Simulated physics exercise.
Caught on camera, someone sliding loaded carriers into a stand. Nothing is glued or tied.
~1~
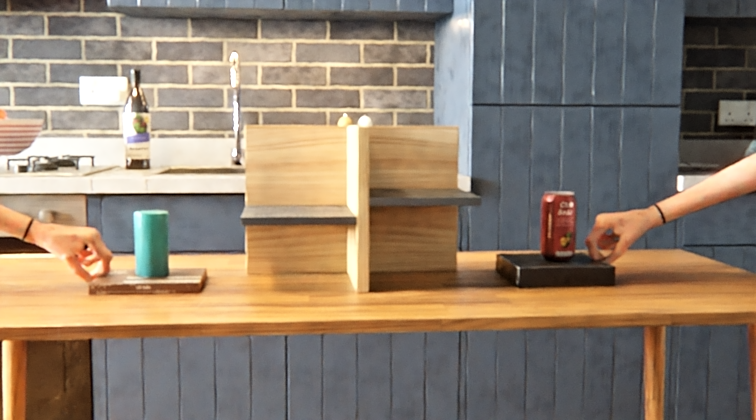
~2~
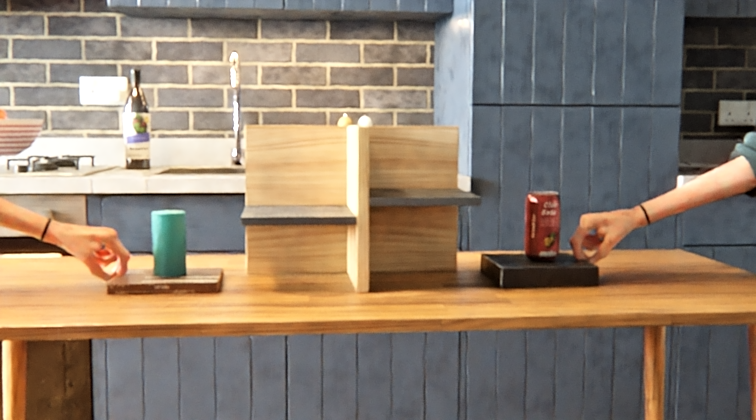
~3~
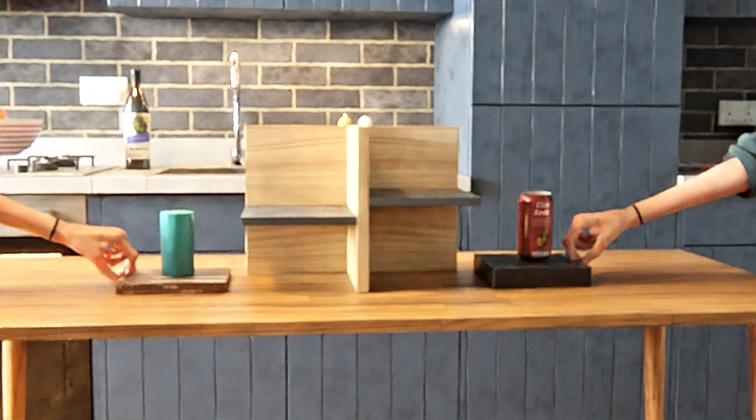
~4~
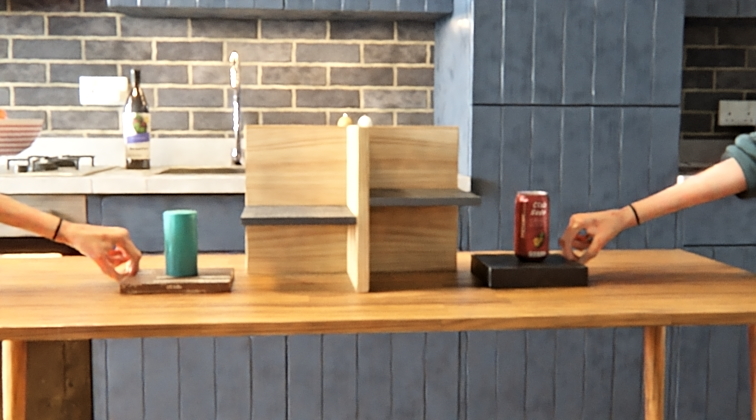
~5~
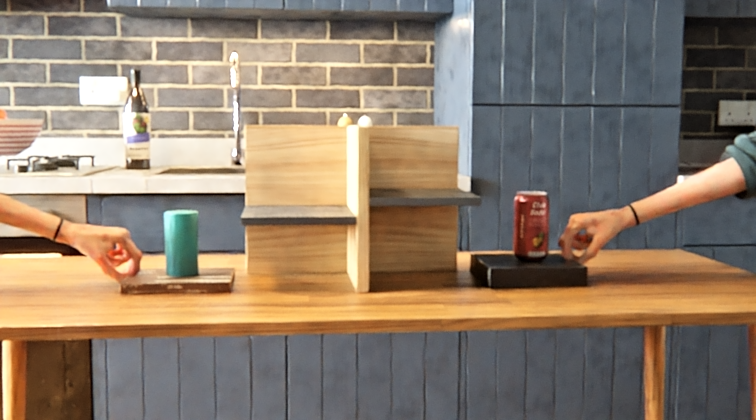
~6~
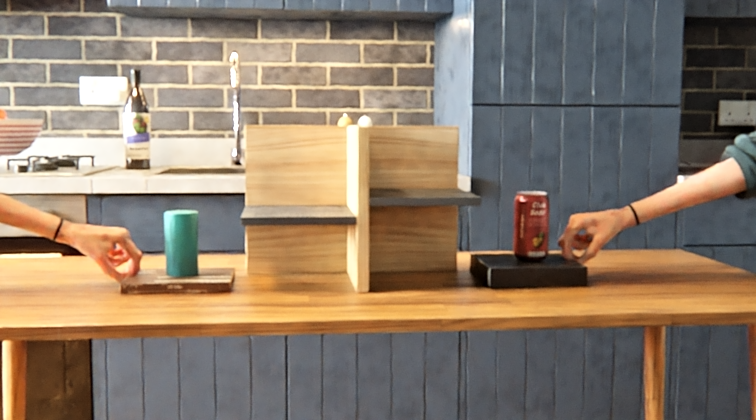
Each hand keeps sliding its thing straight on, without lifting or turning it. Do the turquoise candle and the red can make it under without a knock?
In the end the turquoise candle gets scraped off its spot and the red can gets scraped off its spot.
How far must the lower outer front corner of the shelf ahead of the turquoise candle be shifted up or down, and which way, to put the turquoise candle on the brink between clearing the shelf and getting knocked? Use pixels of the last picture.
Some 8 pixels, up.
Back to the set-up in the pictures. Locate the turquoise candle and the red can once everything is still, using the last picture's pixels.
The turquoise candle around (245, 258); the red can around (497, 252).
Then, 1.38 s on from there, turquoise candle turned 21° from its first pose near (234, 240); red can turned 23° from its first pose near (478, 223).
In the end, the turquoise candle is knocked back, near (245, 258); the red can is knocked back, near (497, 252).
